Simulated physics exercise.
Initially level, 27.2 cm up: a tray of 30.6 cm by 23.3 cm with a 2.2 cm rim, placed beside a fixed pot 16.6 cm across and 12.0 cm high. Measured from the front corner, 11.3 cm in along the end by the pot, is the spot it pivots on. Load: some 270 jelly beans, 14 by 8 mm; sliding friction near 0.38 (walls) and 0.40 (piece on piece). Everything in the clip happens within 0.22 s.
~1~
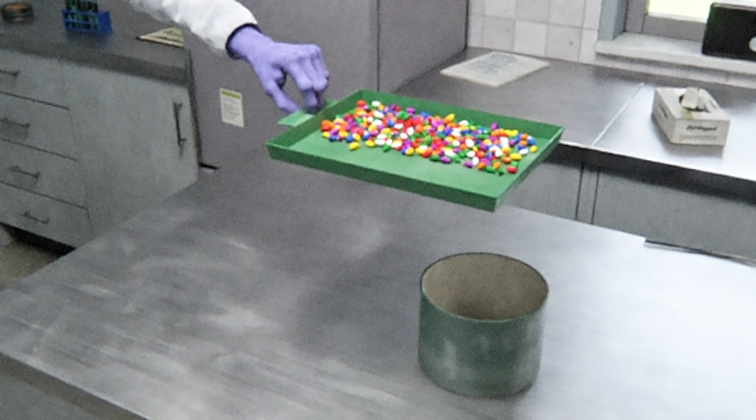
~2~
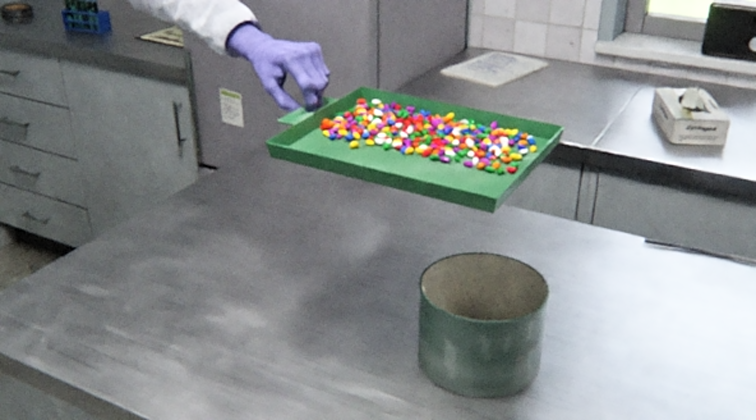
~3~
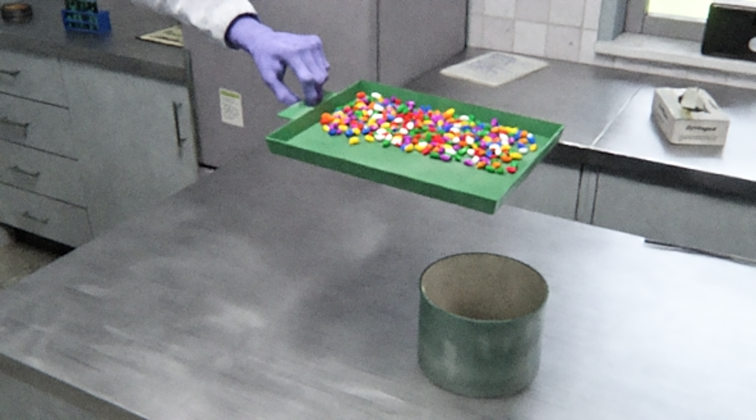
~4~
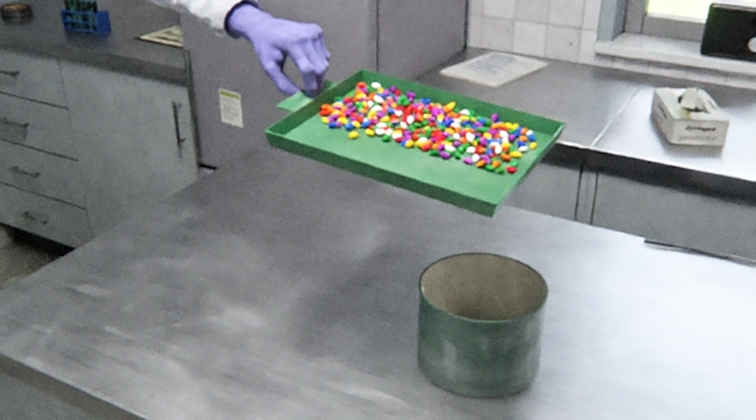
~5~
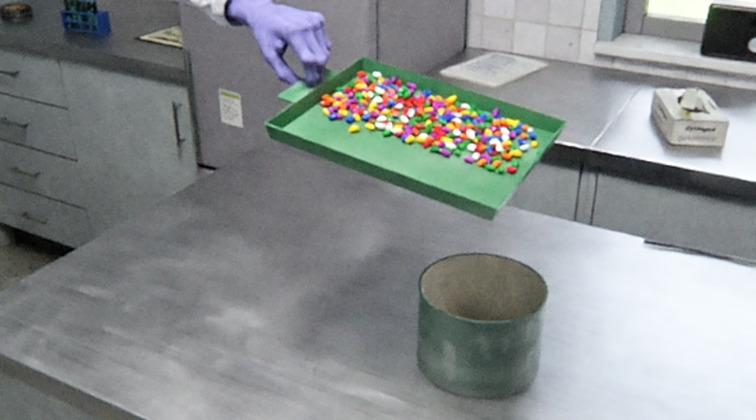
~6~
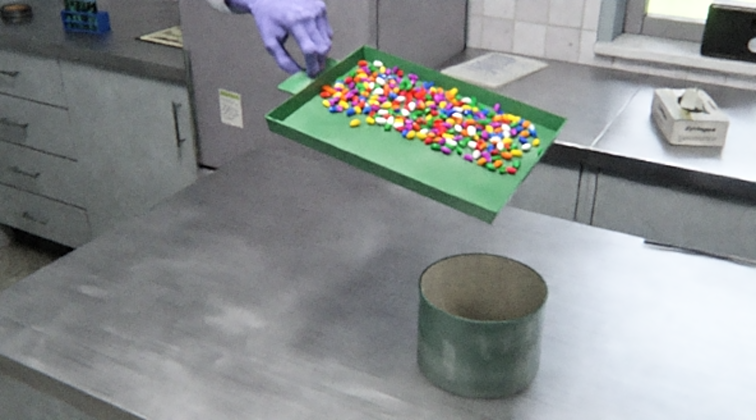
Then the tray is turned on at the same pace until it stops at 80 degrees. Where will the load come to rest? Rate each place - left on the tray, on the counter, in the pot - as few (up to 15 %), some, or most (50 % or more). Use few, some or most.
Tray: Few; counter: Most; pot: Some.
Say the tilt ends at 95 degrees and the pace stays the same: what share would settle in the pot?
It would be near 35 per cent.
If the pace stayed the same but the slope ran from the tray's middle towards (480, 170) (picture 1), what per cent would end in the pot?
Something like 5 in a hundred.
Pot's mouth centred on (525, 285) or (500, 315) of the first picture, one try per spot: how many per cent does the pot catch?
About 10 percent the first time and about 85 percent the second.
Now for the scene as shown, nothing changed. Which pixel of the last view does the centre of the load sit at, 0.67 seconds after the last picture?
Roughly pixel (498, 233).
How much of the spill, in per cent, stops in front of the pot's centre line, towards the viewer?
Estimate: Close to 100 per cent of the pieces.
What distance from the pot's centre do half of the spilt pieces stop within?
Distance: Some 20 cm.
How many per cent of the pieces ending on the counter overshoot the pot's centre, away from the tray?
Some 100 per cent.
Then, 0.40 s after the last picture, tilt 45 degrees; the tray holds 100 %, the pot 0 %.
Then, 0.67 s after the last picture, tilt 67 degrees; the tray holds 60 %, the pot 0 %.
Then, 1.05 s after the last picture, tilt 80 degrees; the tray holds 20 %, the pot 15 %.
In the end, tray 10 %, counter 70 %, pot 25 %.
